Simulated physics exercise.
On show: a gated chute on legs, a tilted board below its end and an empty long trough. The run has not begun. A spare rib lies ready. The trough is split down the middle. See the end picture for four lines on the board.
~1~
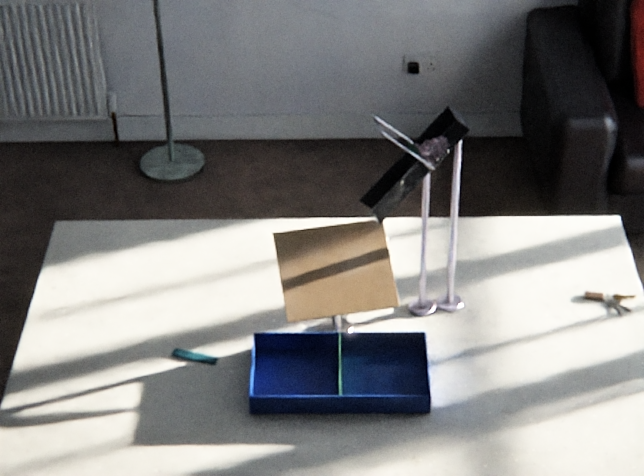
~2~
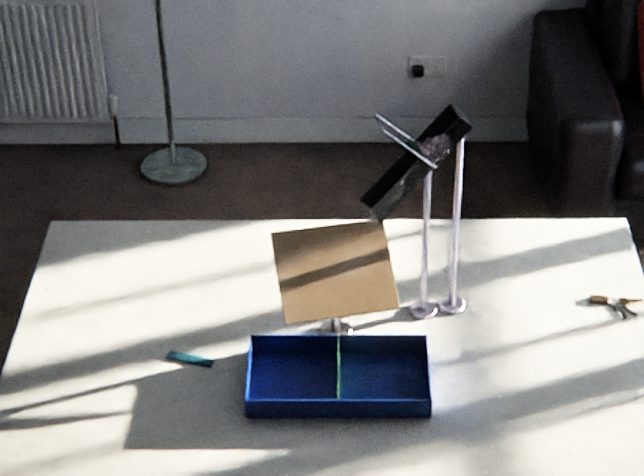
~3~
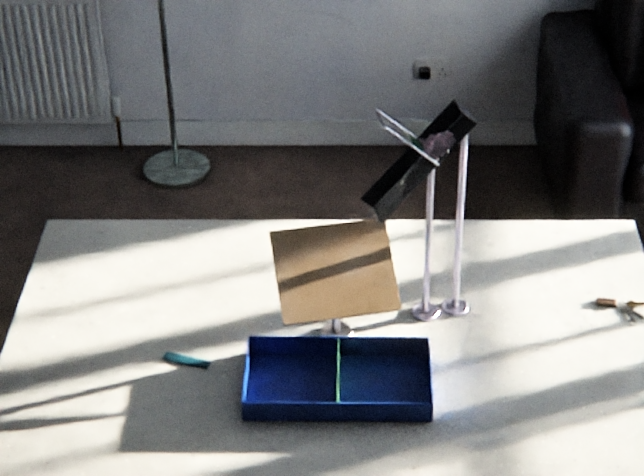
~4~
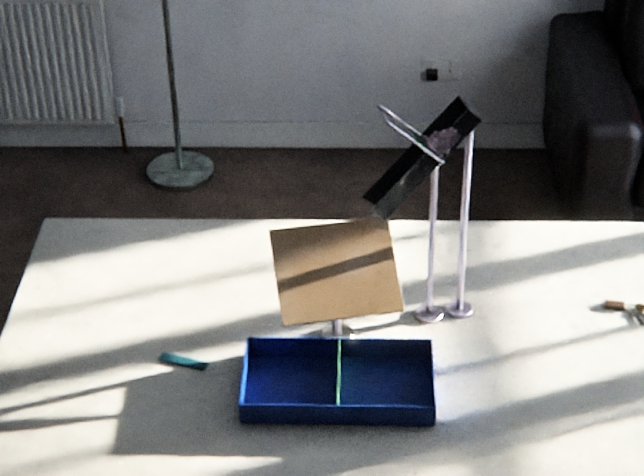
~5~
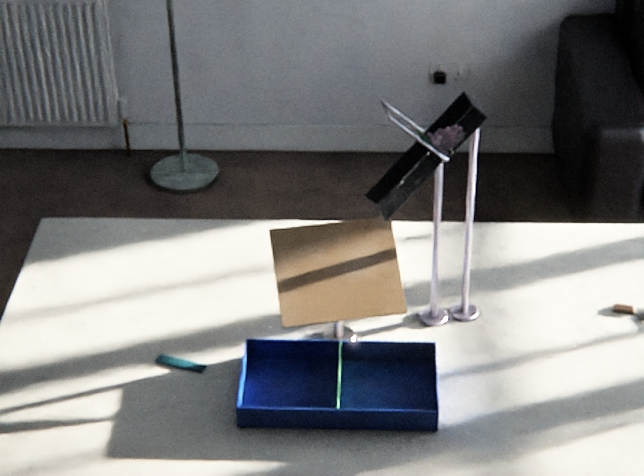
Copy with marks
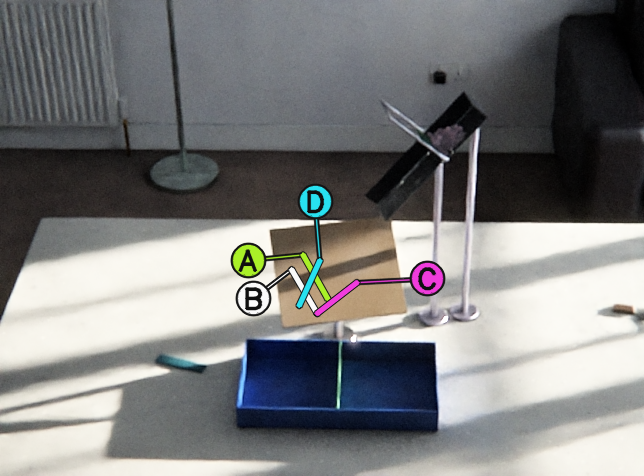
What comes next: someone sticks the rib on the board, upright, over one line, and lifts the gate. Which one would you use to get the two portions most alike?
B.
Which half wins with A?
The right half.
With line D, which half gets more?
More lands on the left.
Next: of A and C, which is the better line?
The answer is A.
On the marked copy, line A from (303, 254) to (327, 298); line B from (291, 269) to (317, 313); line C from (356, 282) to (317, 313); line D from (319, 260) to (299, 305).
If A is chosen, of what is caught, close to a quarter in the left half, the bulk in the right.
If B is chosen, of what is caught, close to half in the left half, close to half in the right.
If C is chosen, of what is caught, all but a few in the left half, a small share in the right.
If D is chosen, of what is caught, the bulk in the left half, a small share in the right.
